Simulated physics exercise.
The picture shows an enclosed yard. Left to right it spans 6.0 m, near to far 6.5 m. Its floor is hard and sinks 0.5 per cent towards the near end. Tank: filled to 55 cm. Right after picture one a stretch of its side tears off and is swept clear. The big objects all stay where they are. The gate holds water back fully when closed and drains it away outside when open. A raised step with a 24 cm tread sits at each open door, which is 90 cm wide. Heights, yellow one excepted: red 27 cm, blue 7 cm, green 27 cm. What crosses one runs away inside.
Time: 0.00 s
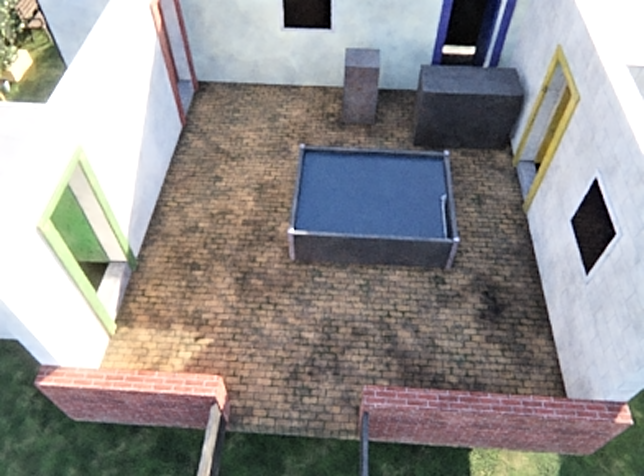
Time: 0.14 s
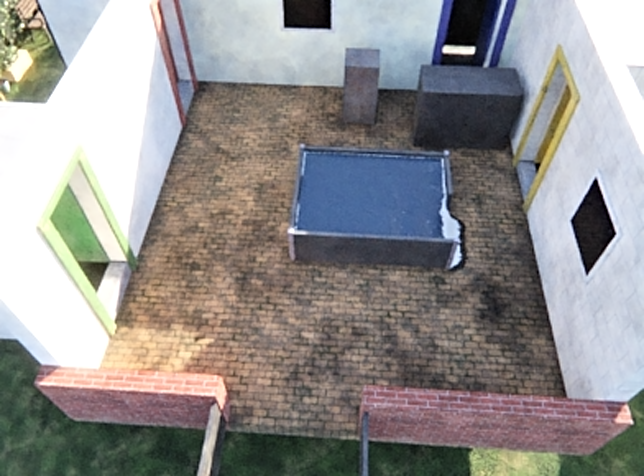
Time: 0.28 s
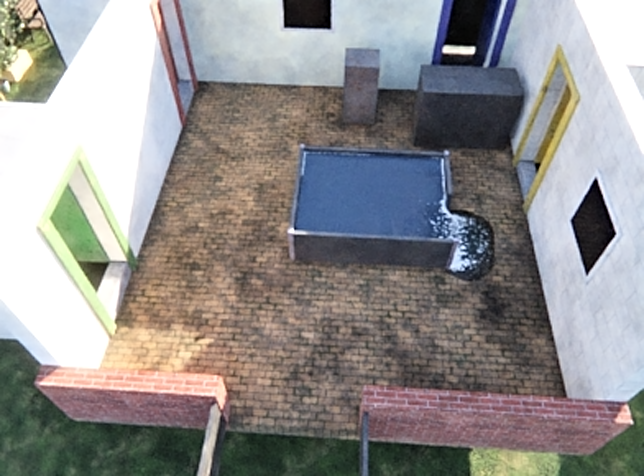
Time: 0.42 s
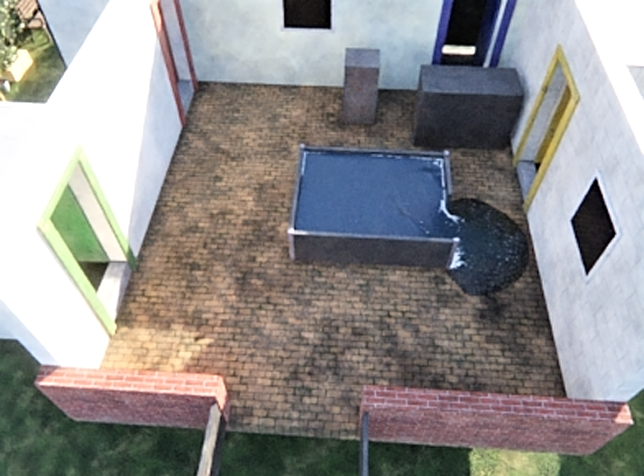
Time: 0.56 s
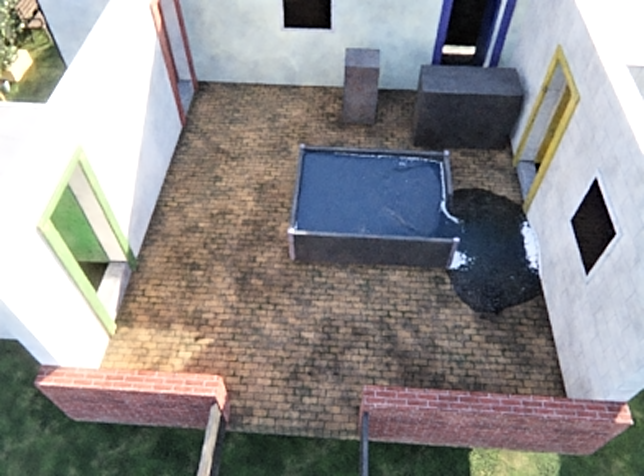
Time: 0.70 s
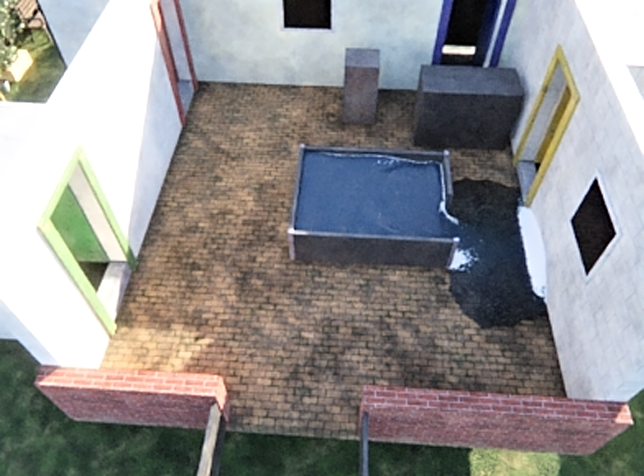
Water pouring from the right side of a raised tank, spreading across the brick-paved yard and washing against the right-hand wall.
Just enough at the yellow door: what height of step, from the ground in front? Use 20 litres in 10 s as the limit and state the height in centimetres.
Some 8.5 cm.
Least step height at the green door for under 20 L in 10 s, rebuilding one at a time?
The green one would have to be about 5.5 cm high.
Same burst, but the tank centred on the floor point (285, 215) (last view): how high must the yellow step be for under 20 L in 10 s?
It should be around 11.5 cm high.
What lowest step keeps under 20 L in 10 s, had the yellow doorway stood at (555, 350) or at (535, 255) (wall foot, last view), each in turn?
You'd want roughly 10.5 cm there first, then roughly 30 cm.
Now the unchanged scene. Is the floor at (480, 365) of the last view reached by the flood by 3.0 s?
At that moment it's submerged.
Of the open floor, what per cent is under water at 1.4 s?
Around 10 per cent of the free floor.
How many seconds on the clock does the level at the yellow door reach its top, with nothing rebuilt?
The depth peaks at about 2.2 seconds.
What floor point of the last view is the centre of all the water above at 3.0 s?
(424, 240) or so.
After 1.4 s water covers 10 % of the floor, deepest (36 cm) near (521, 256); 12 cm at the yellow door, 0 litres in over its 17 cm step.
After 3.0 s water covers 30 % of the floor, deepest (30 cm) near (567, 411); 11 cm at the yellow door, 0 litres in over its 17 cm step.
After 10.0 s water covers 95 % of the floor, deepest (12 cm) near (555, 424); 5 cm at the yellow door, 0 litres in over its 17 cm step.
At the yellow door as built, the water arrived by 0.8 s and peaked near 14 cm at 2.2 s.
Run again over the same 10 s with other heights there, 34 litres in over 7 cm, 15 litres over 9.5 cm. The limit of 20 litres is kept from about 8.5 cm up.
